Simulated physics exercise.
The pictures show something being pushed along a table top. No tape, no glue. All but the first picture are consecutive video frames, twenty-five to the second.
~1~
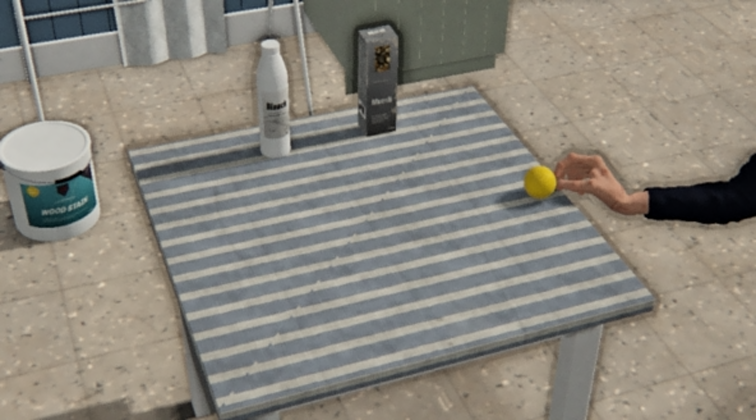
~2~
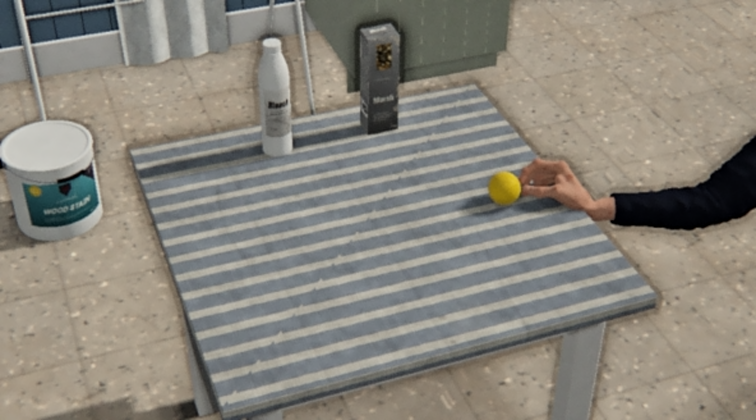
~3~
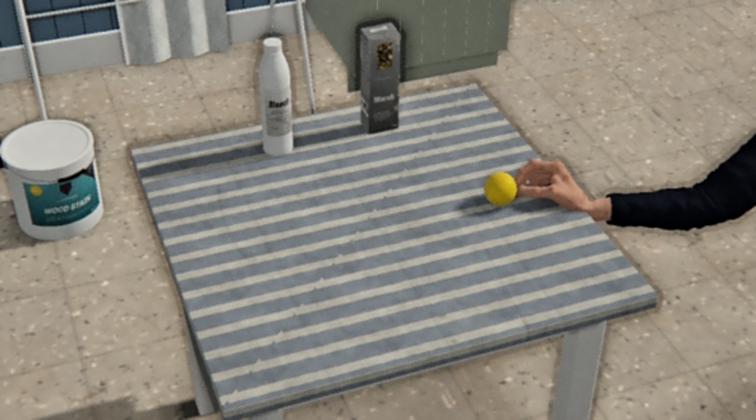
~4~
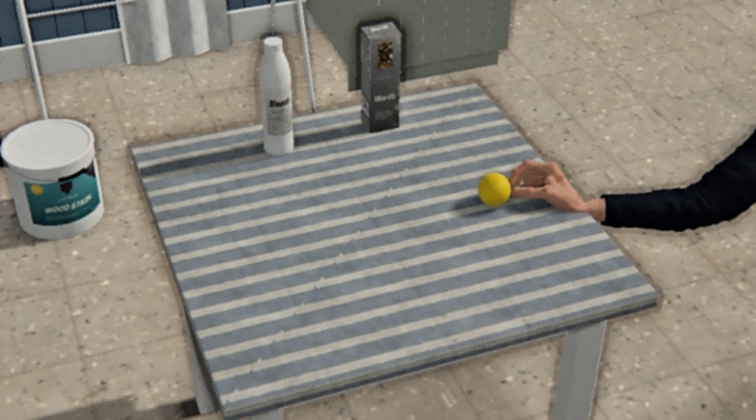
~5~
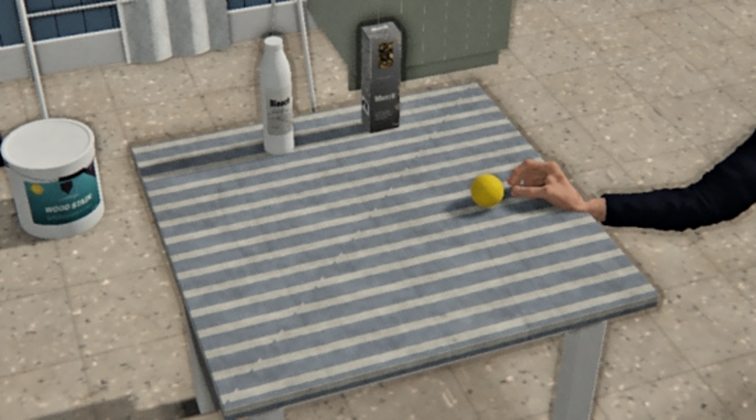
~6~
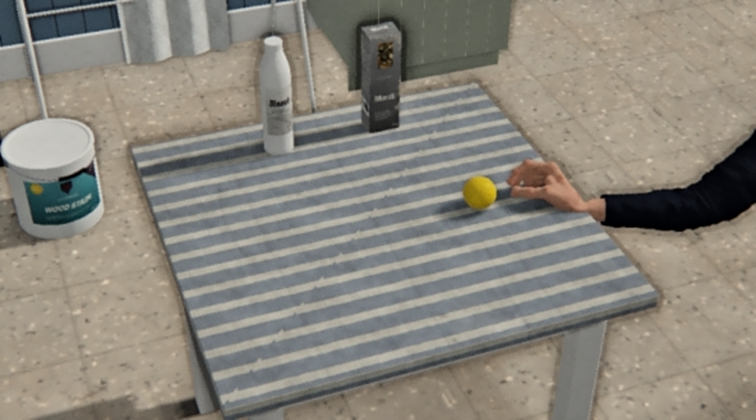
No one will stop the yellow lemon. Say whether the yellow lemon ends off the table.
The yellow lemon stays on the table.
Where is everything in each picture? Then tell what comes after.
The first frame shows under the hand; yellow lemon (540, 182).
The second frame shows under the hand; yellow lemon (504, 188).
The third frame shows under the hand; yellow lemon (500, 189).
The fourth frame shows yellow lemon (494, 189).
The fifth frame shows yellow lemon (487, 191) moved a little.
The sixth frame shows yellow lemon (480, 193) moved a little.
Then, 0.10 s later than the last frame, yellow lemon moved about its own width near (463, 197).
Then, 0.30 s later than the last frame, yellow lemon moved well along near (435, 203).
Then, 0.60 s later than the last frame, yellow lemon moved well along near (406, 209).
When it is over, moved from the start, yellow lemon. End places, in pixels of the last picture, yellow lemon near (394, 212).
